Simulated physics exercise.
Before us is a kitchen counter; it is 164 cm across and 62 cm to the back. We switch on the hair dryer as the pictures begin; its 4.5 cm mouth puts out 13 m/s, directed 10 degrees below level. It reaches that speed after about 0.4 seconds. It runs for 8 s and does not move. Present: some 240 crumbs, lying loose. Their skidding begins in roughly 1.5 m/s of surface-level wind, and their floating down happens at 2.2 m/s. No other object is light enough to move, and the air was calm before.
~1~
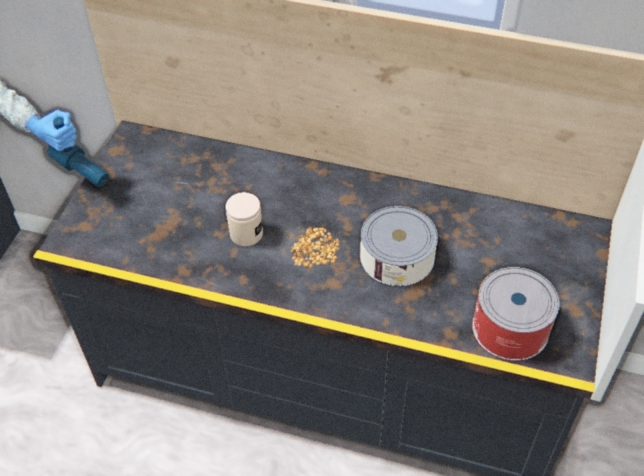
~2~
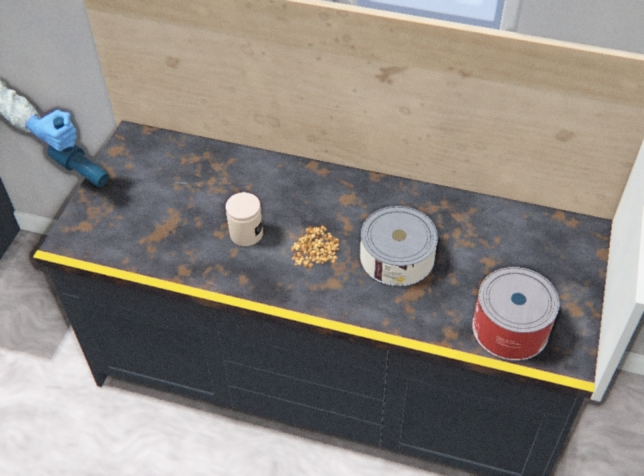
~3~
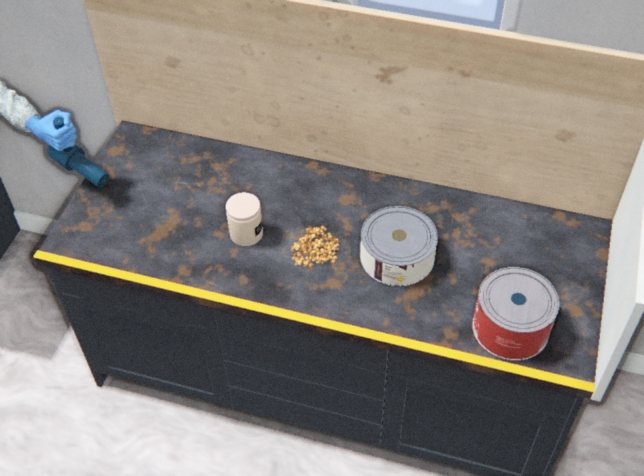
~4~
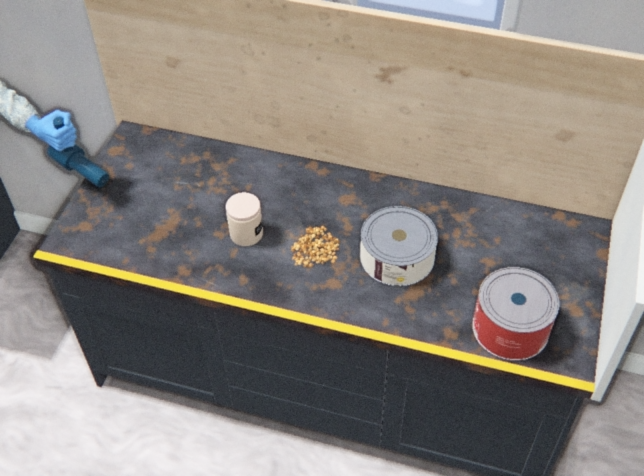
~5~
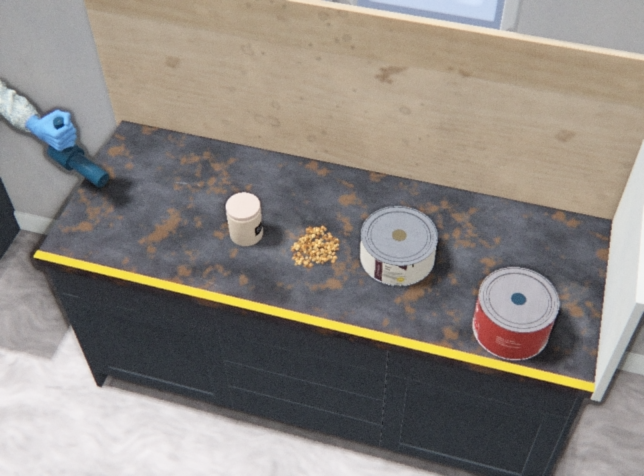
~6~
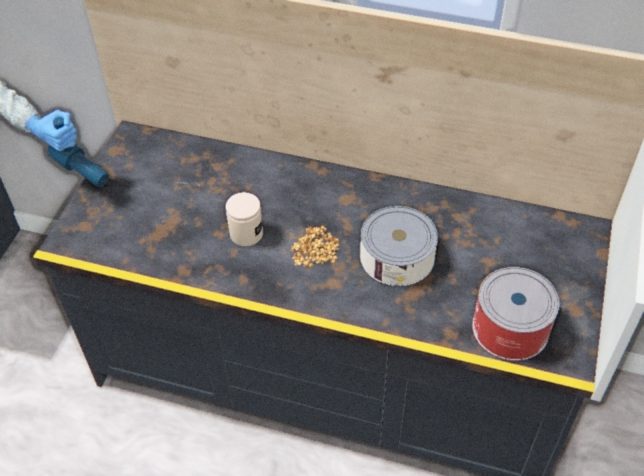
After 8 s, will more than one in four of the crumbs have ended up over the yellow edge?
No. Not above a quarter.
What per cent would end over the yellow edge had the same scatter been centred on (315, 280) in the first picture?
I'd expect around 50 percent of them to end up there.
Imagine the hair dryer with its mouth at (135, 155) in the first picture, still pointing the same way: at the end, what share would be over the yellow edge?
Some 60 %.
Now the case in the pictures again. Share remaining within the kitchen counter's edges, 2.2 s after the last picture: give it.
I'd put it near 100 per cent at that time.
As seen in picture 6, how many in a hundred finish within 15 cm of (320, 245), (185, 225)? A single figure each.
Roughly 80 % and 0 %, in that order.
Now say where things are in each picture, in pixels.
In the first frame, the middle of the crumbs is near (316, 248), none has stirred yet and the mouth of the hair dryer is at (104, 181).
In the second frame, the middle of the crumbs is near (316, 246), none has stirred yet and the yellow edge is centred on (296, 320).
In the third frame, the middle of the crumbs is near (316, 246), none has stirred yet, the top of a jar is at (243, 205) and the top of a large tin is at (399, 235).
In the fourth frame, the middle of the crumbs is near (316, 246) and none has stirred yet.
In the fifth frame, the middle of the crumbs is near (316, 246) and none has stirred yet.
In the sixth frame, the middle of the crumbs is near (316, 246) and none has stirred yet.
Then, 1.2 s after the last picture the count stands so, 1 % are over the yellow edge; the middle of those still in play is near (329, 248).
Then, 2.2 s after the last picture the count stands so, 1 % are over the yellow edge; the middle of those still in play is near (330, 250).
Then, 4.0 s after the last picture the count stands so, 1 % are over the yellow edge; the middle of those still in play is near (333, 247).
Then, 7.6 s after the last picture, at the end, 1 % are over the yellow edge; the middle of those still in play is near (338, 248).
